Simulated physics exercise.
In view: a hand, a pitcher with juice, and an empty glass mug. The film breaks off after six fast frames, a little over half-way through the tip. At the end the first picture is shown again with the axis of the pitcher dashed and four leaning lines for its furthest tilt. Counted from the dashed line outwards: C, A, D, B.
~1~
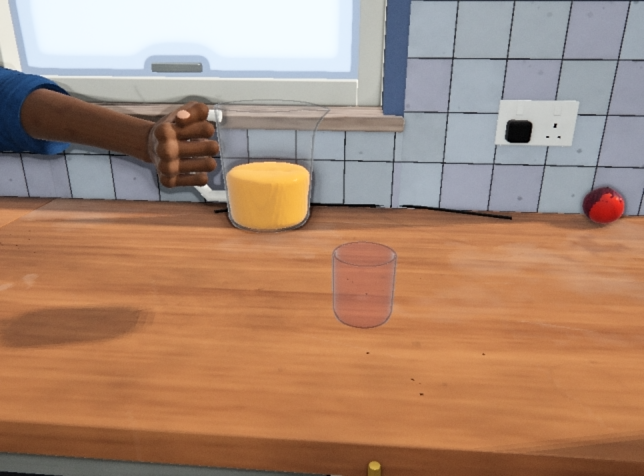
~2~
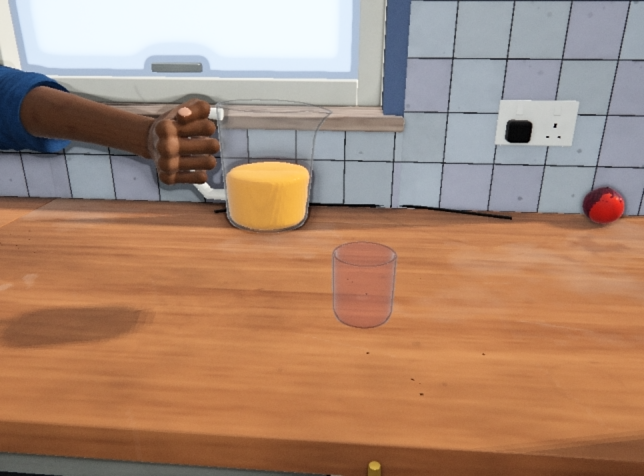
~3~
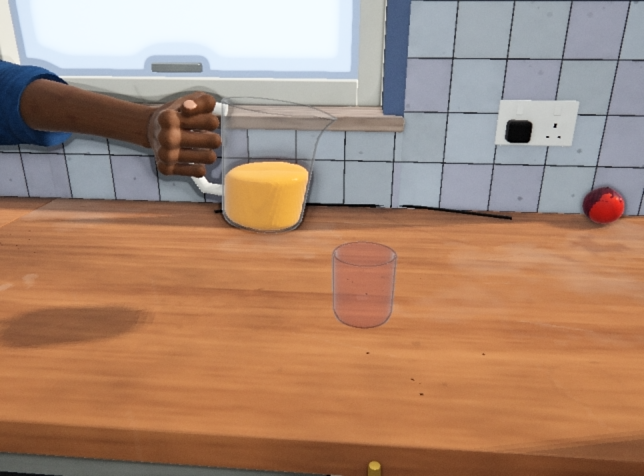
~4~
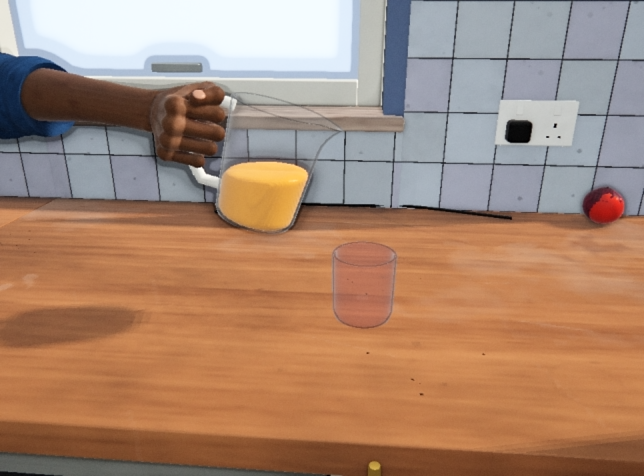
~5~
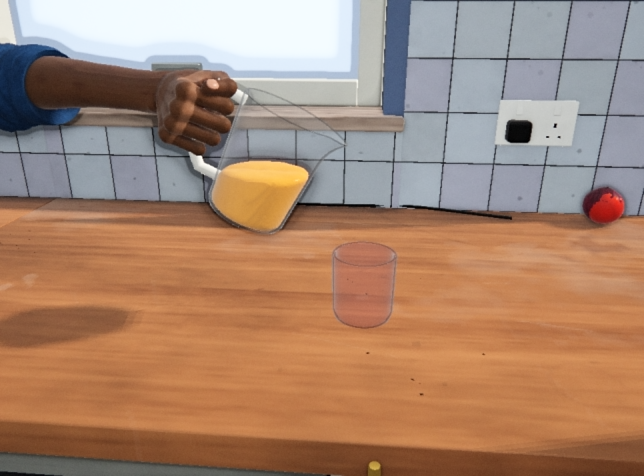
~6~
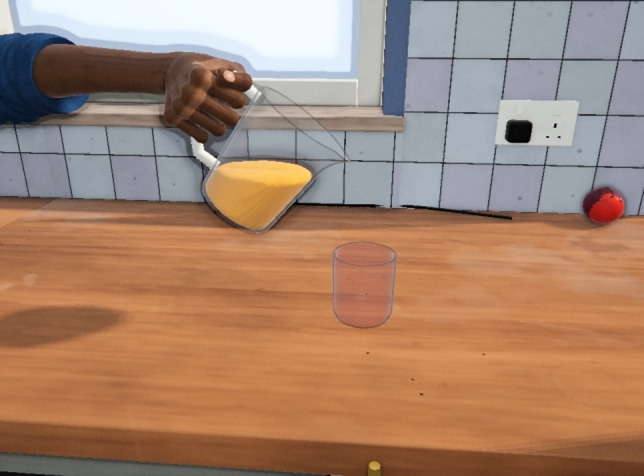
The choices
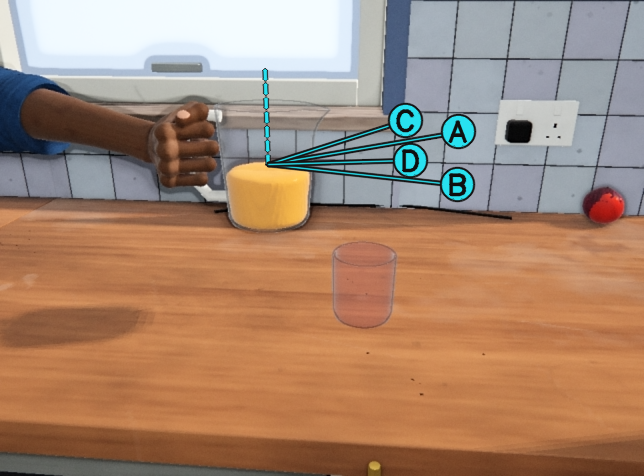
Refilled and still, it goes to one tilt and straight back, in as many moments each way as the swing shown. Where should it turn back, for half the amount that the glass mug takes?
Use line C.
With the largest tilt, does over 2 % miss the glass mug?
Yes, it does.
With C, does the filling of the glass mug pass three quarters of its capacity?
No, less.
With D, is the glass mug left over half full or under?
Over half.
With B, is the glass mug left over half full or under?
Over half.
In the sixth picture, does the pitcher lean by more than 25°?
Yes, it does.
On the marked copy, A at (442, 135); B at (440, 183); C at (388, 126); D at (393, 160).
With A, the glass mug ends with about 73 % of what it can hold.
With B, the glass mug ends with about 94 % of what it can hold; 18 % of the juice is spilt.
With C, the glass mug ends with about 47 % of what it can hold.
With D, the glass mug ends with about 91 % of what it can hold; 6 % of the juice is spilt.
